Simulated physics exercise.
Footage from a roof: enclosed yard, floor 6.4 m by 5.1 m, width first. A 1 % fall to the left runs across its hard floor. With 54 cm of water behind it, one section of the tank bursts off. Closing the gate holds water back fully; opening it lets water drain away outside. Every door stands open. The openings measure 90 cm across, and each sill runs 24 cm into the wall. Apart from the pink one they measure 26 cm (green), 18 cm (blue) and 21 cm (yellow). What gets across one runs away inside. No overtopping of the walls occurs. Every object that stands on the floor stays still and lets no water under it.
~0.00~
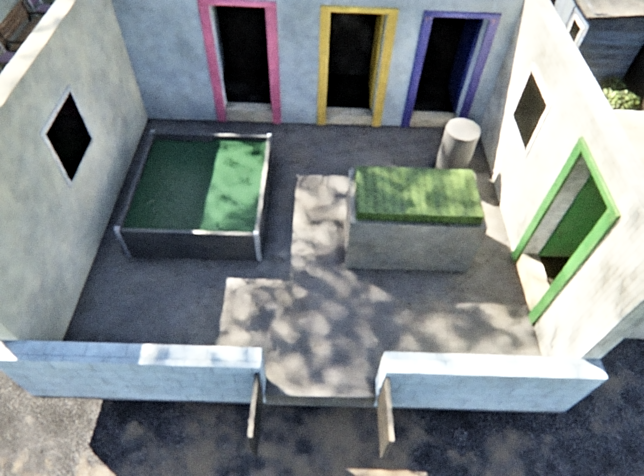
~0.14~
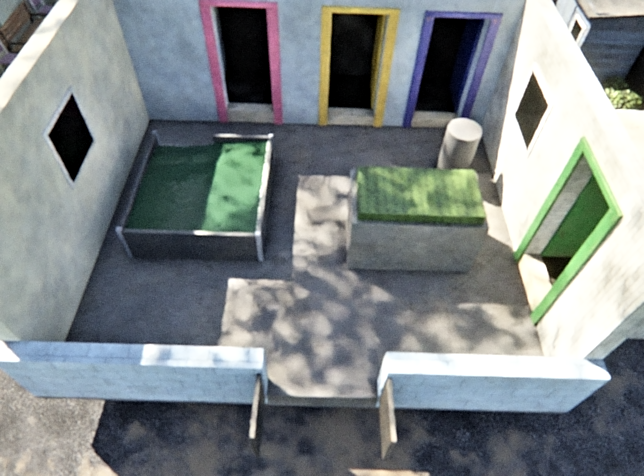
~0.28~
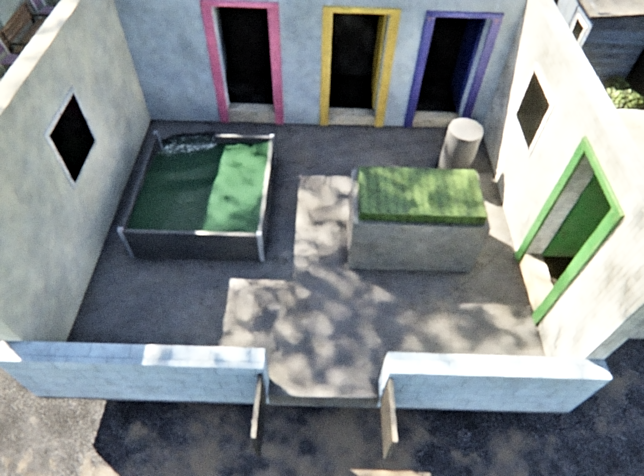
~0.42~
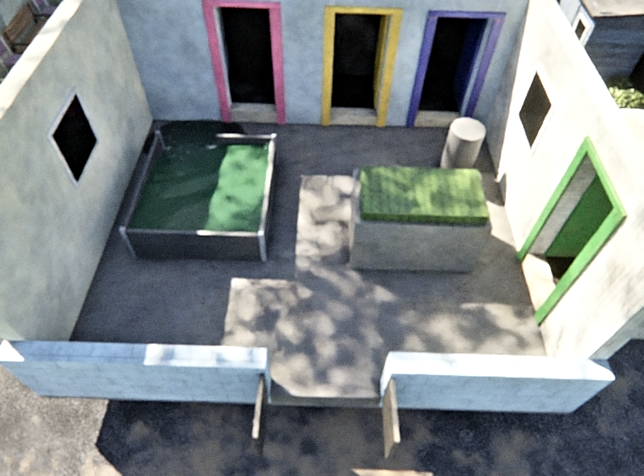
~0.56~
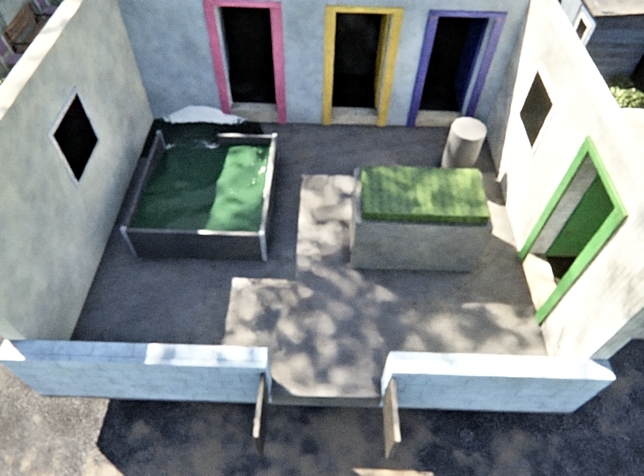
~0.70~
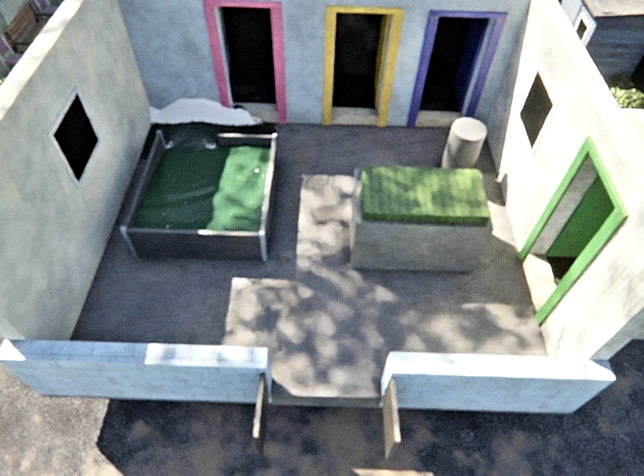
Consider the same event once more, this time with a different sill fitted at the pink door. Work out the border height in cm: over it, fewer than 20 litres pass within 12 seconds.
Border at about 15 cm.
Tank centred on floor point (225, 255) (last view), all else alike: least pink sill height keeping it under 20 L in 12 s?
Near 21 cm.
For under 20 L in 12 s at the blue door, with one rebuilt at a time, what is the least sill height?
At the blue door it takes roughly 8.5 centimetres.
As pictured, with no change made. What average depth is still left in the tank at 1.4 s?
The mean depth is roughly 40 cm.
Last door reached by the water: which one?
The green door.
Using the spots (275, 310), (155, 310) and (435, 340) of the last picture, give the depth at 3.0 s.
Depths of roughly 0 cm, 0 cm and 0 cm, in that order.
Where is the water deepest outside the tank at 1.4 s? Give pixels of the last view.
Near pixel (155, 121).
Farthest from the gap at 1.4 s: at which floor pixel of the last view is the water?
Near (341, 126).
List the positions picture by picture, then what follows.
Still water, 54 cm deep, in the tank at (201, 182); the pink door at (245, 76) is dry, in the first frame.
The front is at a hidden place, 0.3 m from the gap on the far side; 0.2 m2 of floor is wet, 54 cm left at the back, in the second frame.
Water pours out on the far side and has run 0.7 m, to a hidden place; about 9 cm deep outside, 54 cm at the back, in the third frame.
The front is at (181, 122), 1.1 m from the gap on the far side; 1.6 m2 of floor is wet, 54 cm left at the back, in the fourth frame.
The gap is on the far side, the front 1.3 m out at (154, 121); the back of the tank holds 54 cm, in the fifth frame.
The front is at (269, 124), 1.4 m from the gap on the far side; 2.1 m2 of floor is wet, 53 cm left at the back; water is at the pink door at (251, 76), in the sixth frame.
After 1.4 s water covers 10 % of the floor, deepest (50 cm) near (155, 121); 16 cm at the pink door, 0 litres in over its 26 cm sill.
After 3.0 s water covers 45 % of the floor, deepest (32 cm) near (155, 121); 17 cm at the pink door, 0 litres in over its 26 cm sill.
After 12.0 s water covers 95 % of the floor, deepest (11 cm) near (274, 216); 6 cm at the pink door, 1 litre in over its 26 cm sill.
At the pink door as built, the water arrived by 0.7 s and peaked near 19 cm at 2.4 s.
Run again over the same 12 s with other heights there, 28 litres in over 14 cm, 7 litres over 19 cm. The limit of 20 litres is kept from about 15 cm up.
